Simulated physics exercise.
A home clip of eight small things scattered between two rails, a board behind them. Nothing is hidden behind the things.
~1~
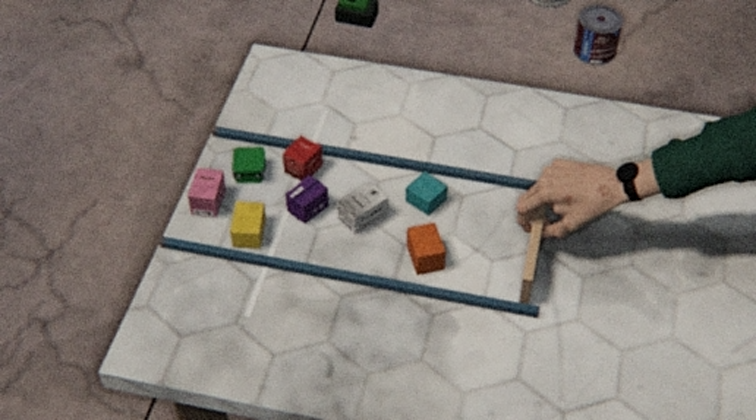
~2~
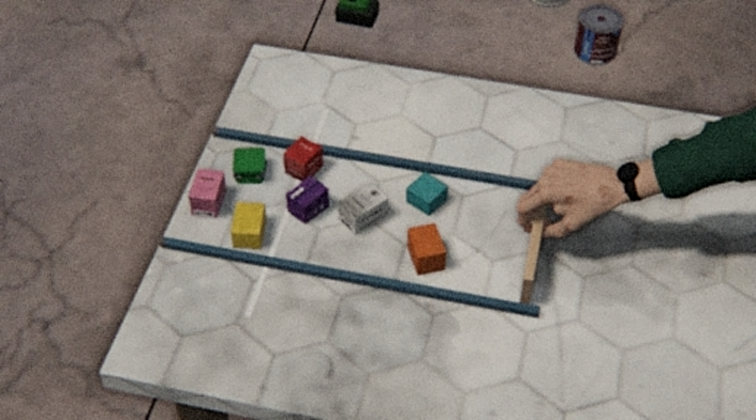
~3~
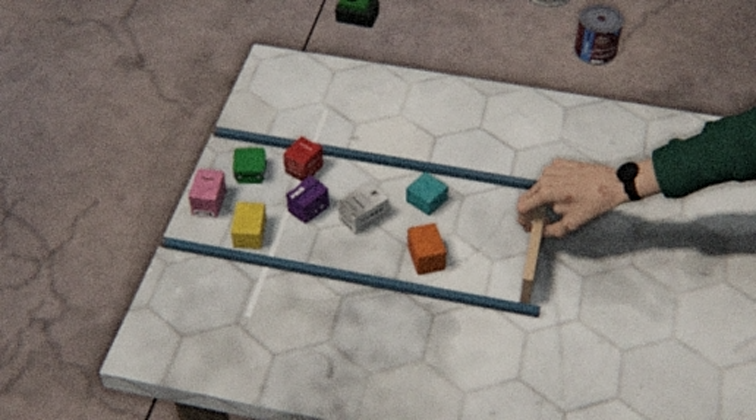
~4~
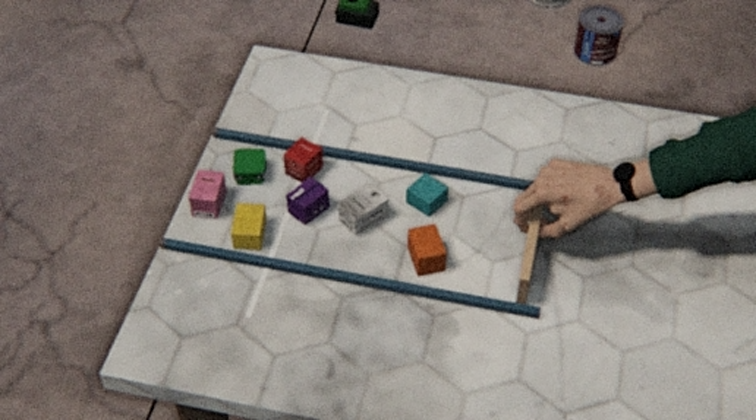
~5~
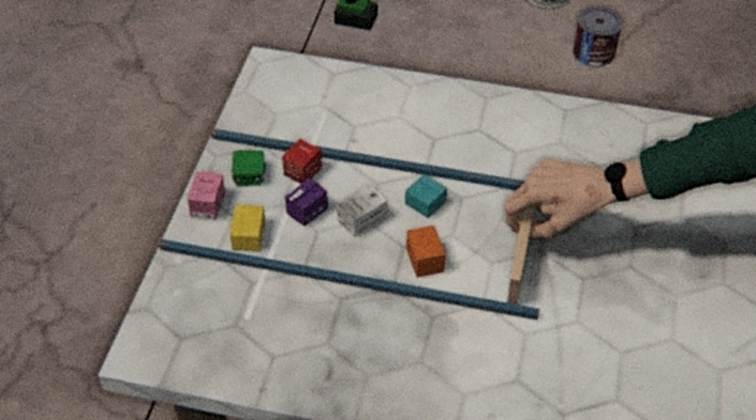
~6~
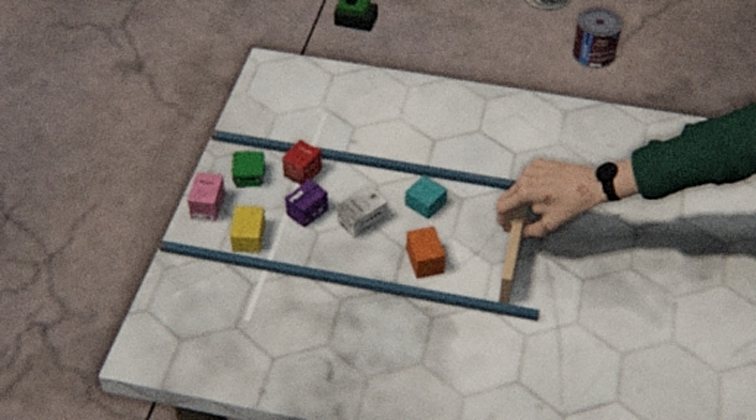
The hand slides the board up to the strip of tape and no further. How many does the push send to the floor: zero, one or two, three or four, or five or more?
The number that fall off is zero.
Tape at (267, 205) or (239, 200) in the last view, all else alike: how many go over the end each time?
In that order 0 and 3.
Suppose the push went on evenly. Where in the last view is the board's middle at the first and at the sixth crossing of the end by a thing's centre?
Its middle is around (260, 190) and later (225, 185).
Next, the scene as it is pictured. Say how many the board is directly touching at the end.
In contact: 2.
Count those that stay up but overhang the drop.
That would be 0.
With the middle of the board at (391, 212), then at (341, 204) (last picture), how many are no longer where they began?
By then 3, and 4.
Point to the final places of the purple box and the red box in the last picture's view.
The purple box stops around (241, 175); the red box around (263, 154).
Early on, none off yet; pink box at rest near (207, 197); green case at rest near (249, 170); yellow block at rest near (248, 229).
Finally, the number that fall off is zero.
